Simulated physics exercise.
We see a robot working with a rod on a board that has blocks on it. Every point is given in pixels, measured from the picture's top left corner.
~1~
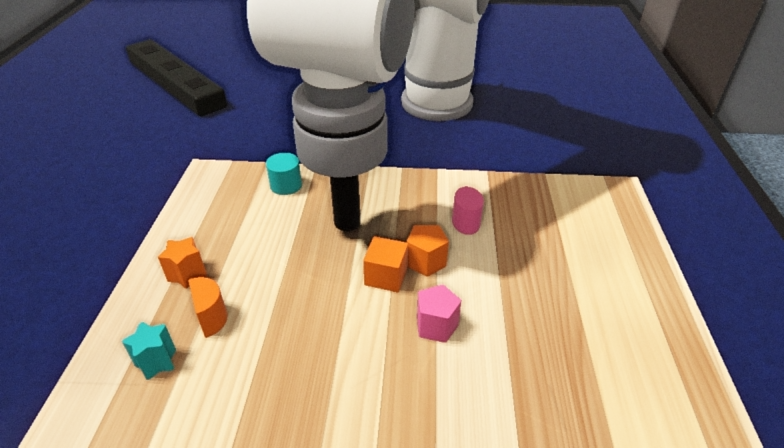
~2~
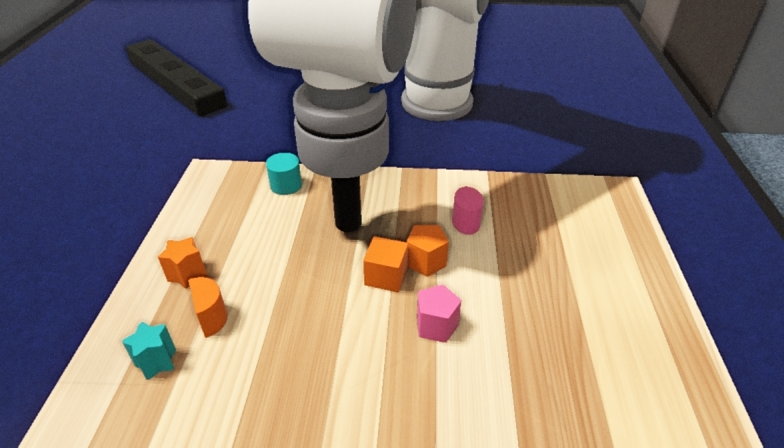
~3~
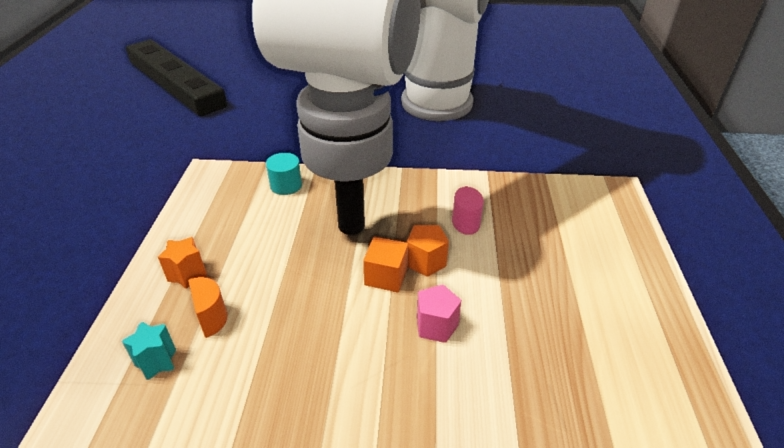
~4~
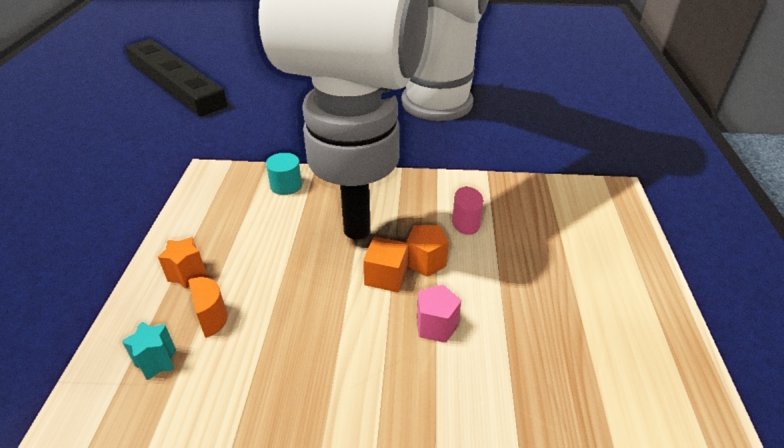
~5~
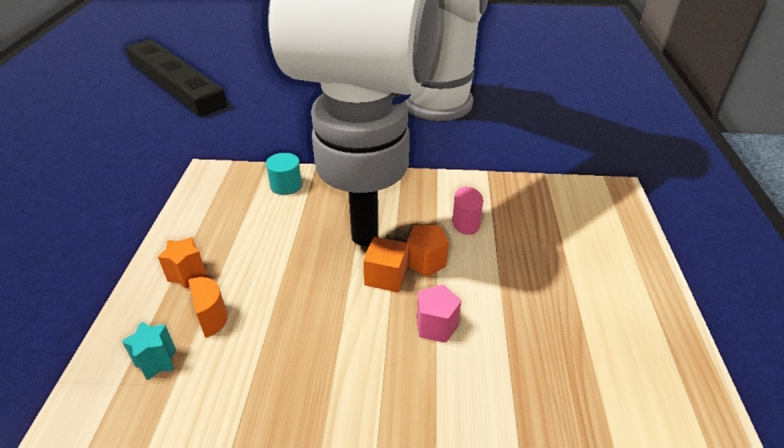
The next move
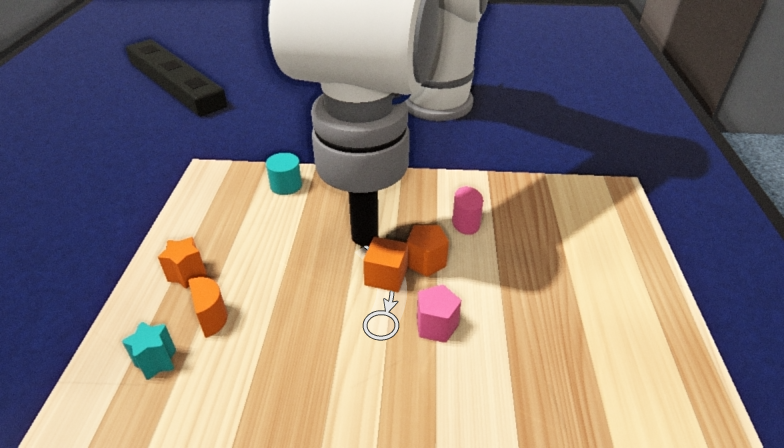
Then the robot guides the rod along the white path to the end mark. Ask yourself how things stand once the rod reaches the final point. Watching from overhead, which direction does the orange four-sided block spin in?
Its rotation is counterclockwise.
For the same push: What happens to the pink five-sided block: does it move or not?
That block ends up displaced.
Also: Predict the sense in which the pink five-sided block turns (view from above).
It twists against the clock when seen from above.
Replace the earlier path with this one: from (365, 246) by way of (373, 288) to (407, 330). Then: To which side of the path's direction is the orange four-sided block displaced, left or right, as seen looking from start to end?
To the left.
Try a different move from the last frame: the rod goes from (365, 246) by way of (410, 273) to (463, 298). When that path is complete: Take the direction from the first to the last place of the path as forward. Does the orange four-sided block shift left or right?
The shift is rightward.
The line goes from (365, 246) via (386, 267) and (392, 295), ending at (381, 325).
What follows on the original path. One third of the way, rod (385, 258); orange four-sided block (393, 266), turned 20° anticlockwise.
Two thirds of the way, rod (392, 286); orange four-sided block (400, 296), turned 30° anticlockwise; pink five-sided block (447, 310), turned 30° anticlockwise.
At the end, rod (381, 316); orange four-sided block (401, 325), turned 60° anticlockwise; orange five-sided block unmoved; pink five-sided block (451, 315), turned 60° anticlockwise.
